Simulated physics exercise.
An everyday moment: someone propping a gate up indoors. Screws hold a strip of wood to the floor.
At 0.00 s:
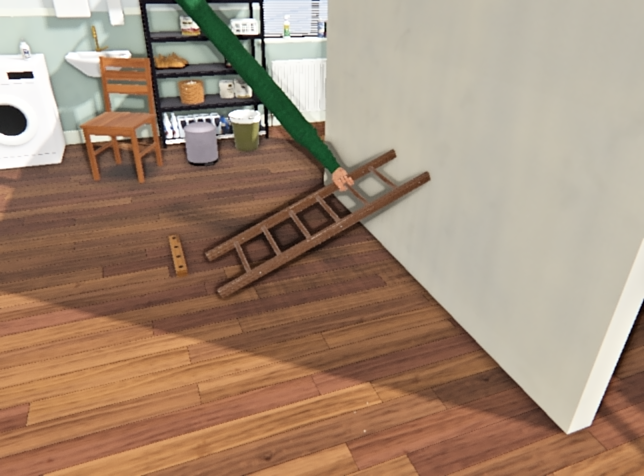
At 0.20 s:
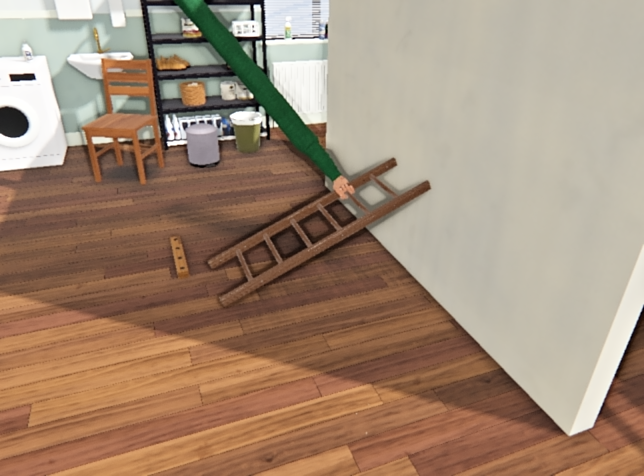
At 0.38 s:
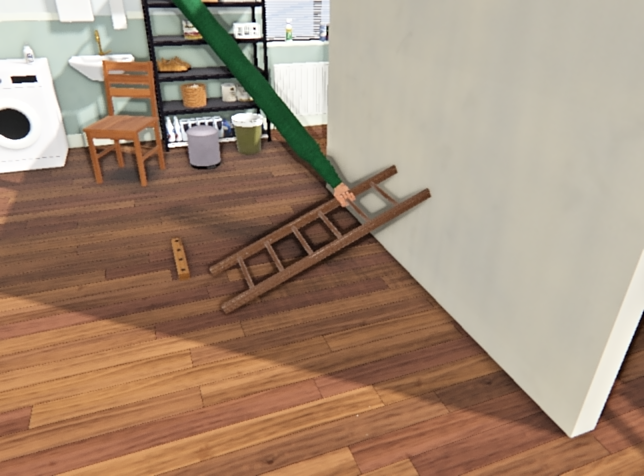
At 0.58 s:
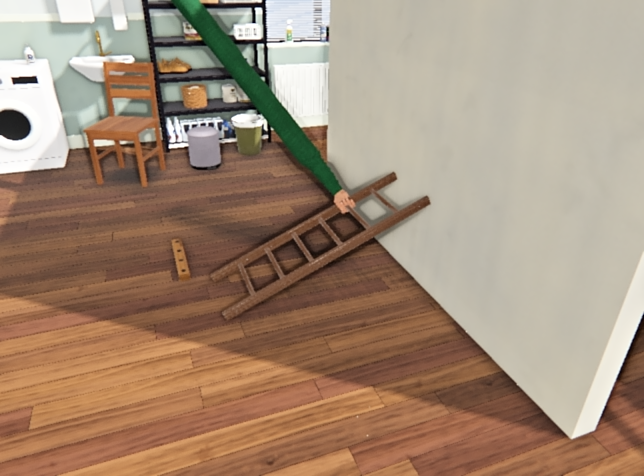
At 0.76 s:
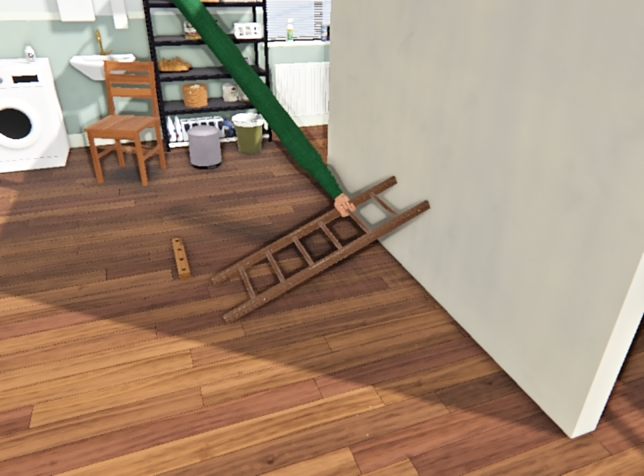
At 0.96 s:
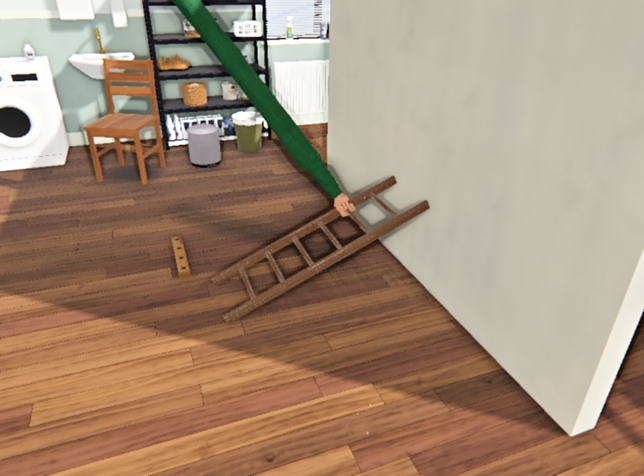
In a room with a wooden floor, a green-sleeved arm held a brown, ladder-like gate against a pale wall and lowered it slightly, then kept it still near a small wooden strip.
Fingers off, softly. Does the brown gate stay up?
As it turns out, the brown gate slips down.
By 1.18 s, brown gate tilted by 8° near (313, 257).
By 1.28 s, brown gate tilted by 19° near (309, 276).
When it is over (2.2 s), the brown gate gives way at the feet, near (308, 282).
